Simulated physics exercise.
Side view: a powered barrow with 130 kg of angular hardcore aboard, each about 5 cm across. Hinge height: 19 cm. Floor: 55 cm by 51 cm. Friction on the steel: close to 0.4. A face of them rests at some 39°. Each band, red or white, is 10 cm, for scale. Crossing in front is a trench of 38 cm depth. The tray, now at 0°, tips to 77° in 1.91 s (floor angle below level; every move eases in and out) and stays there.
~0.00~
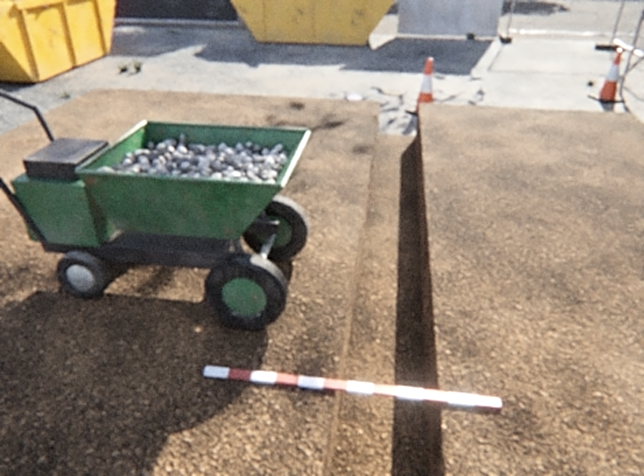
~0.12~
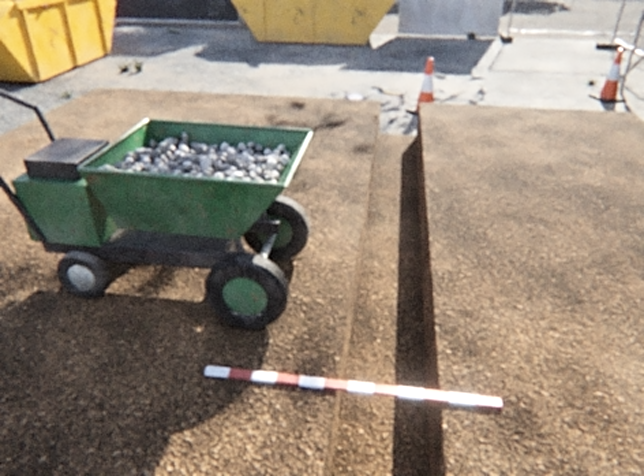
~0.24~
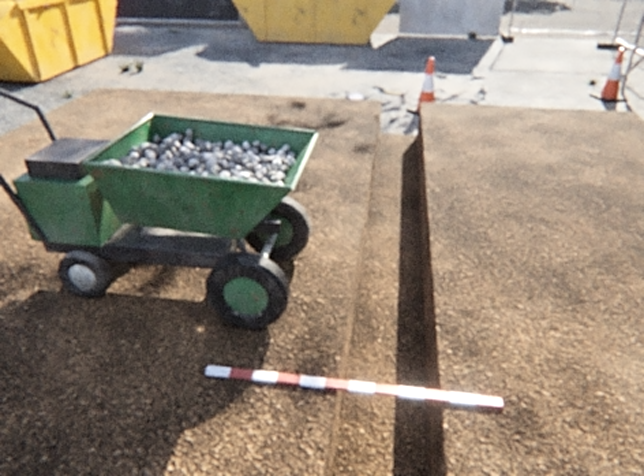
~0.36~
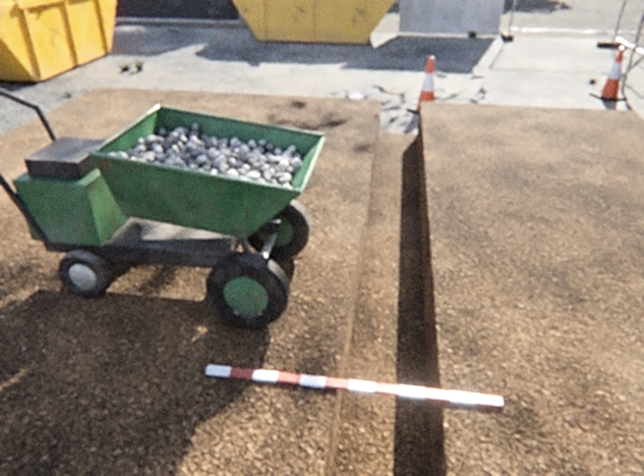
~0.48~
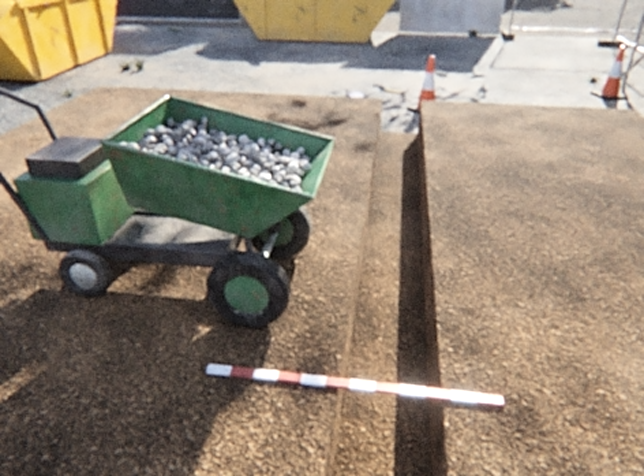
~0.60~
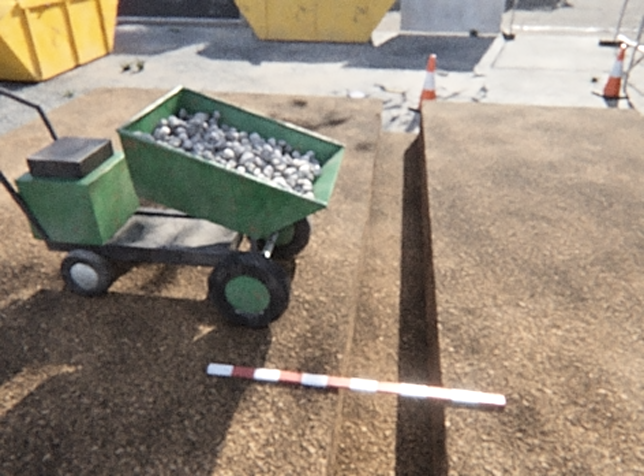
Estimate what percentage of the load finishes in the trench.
Roughly 97 percent.
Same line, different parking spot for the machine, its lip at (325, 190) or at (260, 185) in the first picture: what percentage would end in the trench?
Roughly 65 percent for the first, and 100 percent for the second.
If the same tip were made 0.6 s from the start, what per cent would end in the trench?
With that timing, about 65 per cent.
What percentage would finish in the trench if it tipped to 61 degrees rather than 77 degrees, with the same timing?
About 30 per cent would end up in the trench.
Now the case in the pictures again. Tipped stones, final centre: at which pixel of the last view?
(401, 343).
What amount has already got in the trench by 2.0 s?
By that point it's something like 40 in a hundred.
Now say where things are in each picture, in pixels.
The tray is at 0°, its lip at (282, 186); the top of the load is at (183, 152), in the first frame.
The tray is at 1°, its lip at (285, 186); the top of the load is at (185, 151); the stones move at 0.1 m/s on average, in the second frame.
Lip at (292, 189), floor tilted 3°, highest stones at (177, 147); the stones move at 0.2 m/s on average, in the third frame.
The tray is at 7°, its lip at (301, 192); the top of the load is at (175, 140); the stones move at 0.3 m/s on average, in the fourth frame.
Lip at (313, 198), floor tilted 12°, highest stones at (173, 131); the stones move at 0.4 m/s on average, in the fifth frame.
The tray is at 18°, its lip at (326, 206); the top of the load is at (177, 123); the stones move at 0.5 m/s on average, in the sixth frame.
After 1.4 s the floor is at 65°; 100 % in the tray; the foremost stones are at (389, 274).
After 2.0 s the floor is at 77°; 57 % in the tray, 42 % in the trench, 2 % past the trench; the foremost stones are at (465, 303).
After 2.4 s the floor is at 77°; 26 % in the tray, 71 % in the trench, 3 % past the trench; the foremost stones are at (499, 306).
After 4.3 s the floor is at 77°; 0 % in the tray, 97 % in the trench, 3 % past the trench; the foremost stones are at (502, 306).
